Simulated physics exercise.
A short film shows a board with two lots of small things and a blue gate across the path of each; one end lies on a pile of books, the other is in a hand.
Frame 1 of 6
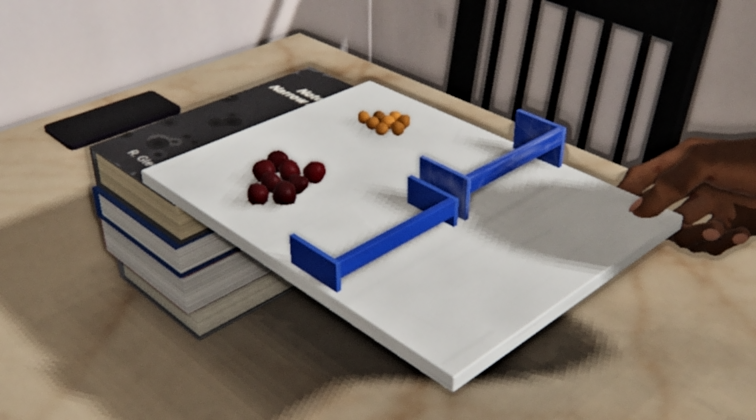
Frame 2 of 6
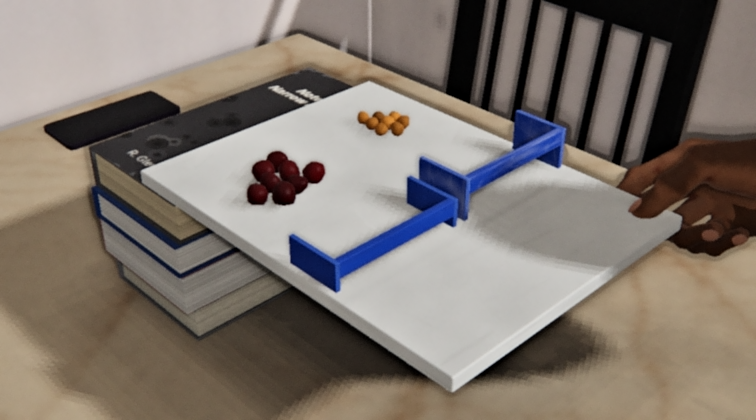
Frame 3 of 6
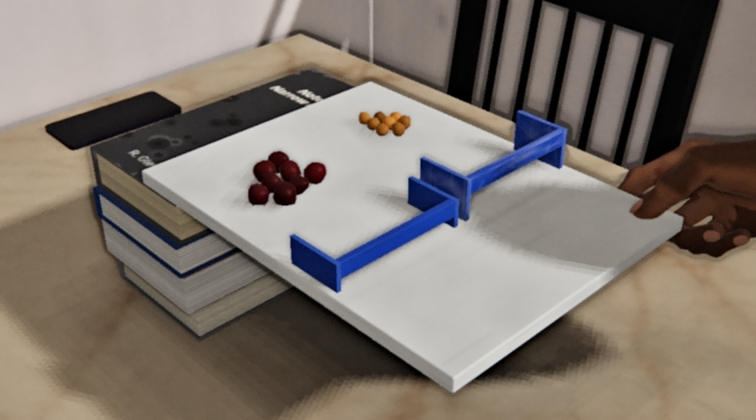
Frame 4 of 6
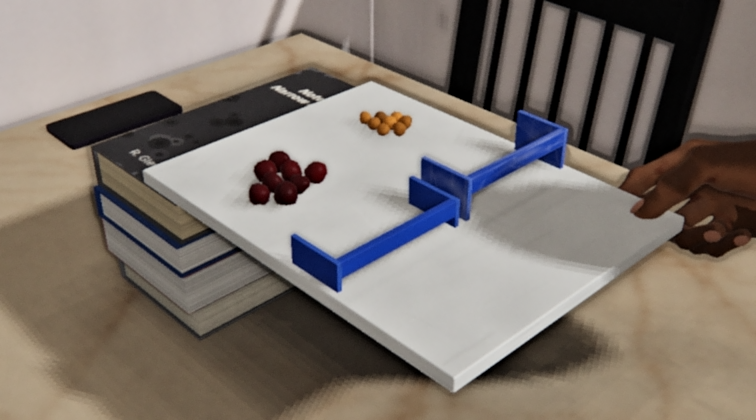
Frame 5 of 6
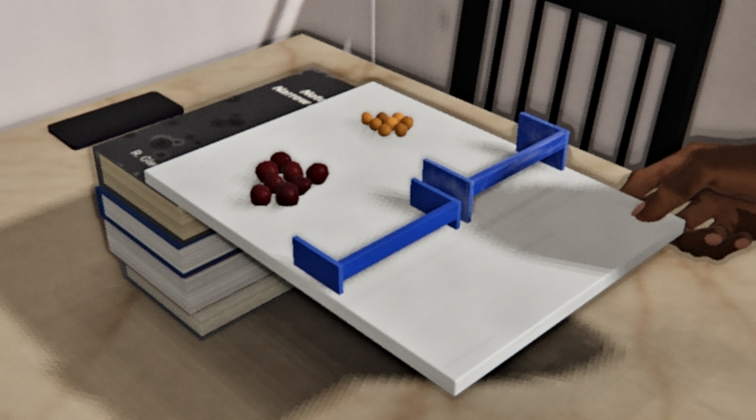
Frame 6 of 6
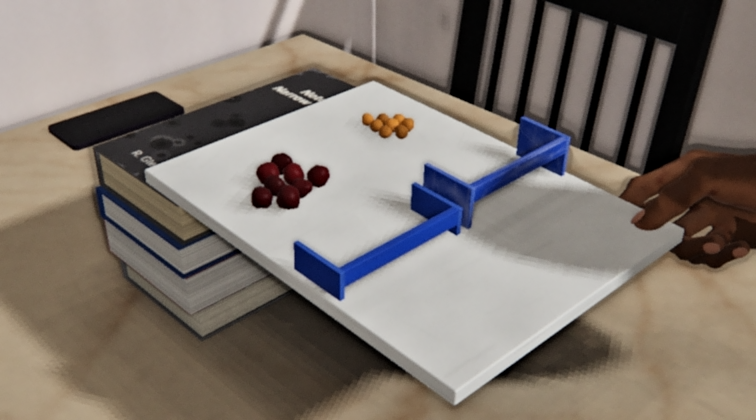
At the start, a white board rests on a stack of books at one end and in a hand at the other, with dark red balls and smaller orange ones behind blue gates. The hand barely moves, then lowers its end very slightly, while both groups stay in place on the board.
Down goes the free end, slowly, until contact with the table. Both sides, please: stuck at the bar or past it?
Result: The front handful is going to get hung up; the back handful is going to go free.
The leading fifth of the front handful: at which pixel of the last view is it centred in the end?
Approximately at (381, 326).
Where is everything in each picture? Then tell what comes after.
Held end of the board at (452, 369), level; book pile at (253, 145), nearly half as high as the board is long; front handful at (273, 182), a few dried cherries; back handful at (388, 122), a few roasted chickpeas; front gate at (397, 236), its slot lower than a piece; back gate at (515, 159), its slot higher than a piece, in the first frame.
Held end of the board at (451, 369), level; back handful at (388, 122), in the second frame.
Held end of the board at (452, 370), level; front handful at (274, 183), in the third frame.
Held end of the board at (453, 370), level; back handful at (390, 123), in the fourth frame.
Held end of the board at (454, 373), level; front handful at (276, 184), in the fifth frame.
Held end of the board at (454, 382), down by 2°; book pile at (256, 146); front handful at (277, 186), not moving; back handful at (392, 125), not moving; front gate at (401, 245); back gate at (519, 168), in the sixth frame.
Then, 0.86 s past the last view, board sloping at 16°; front handful on its way down; back handful on its way down.
Then, 1.62 s past the last view, board sloping at 28°; front handful has reached its gate; back handful all past its gate.
Then, 2.27 s past the last view, board resting at 29°; front handful has reached its gate; back handful all past its gate.
Finally, board resting at 29°; front handful gathered behind its gate; back handful all past its gate.
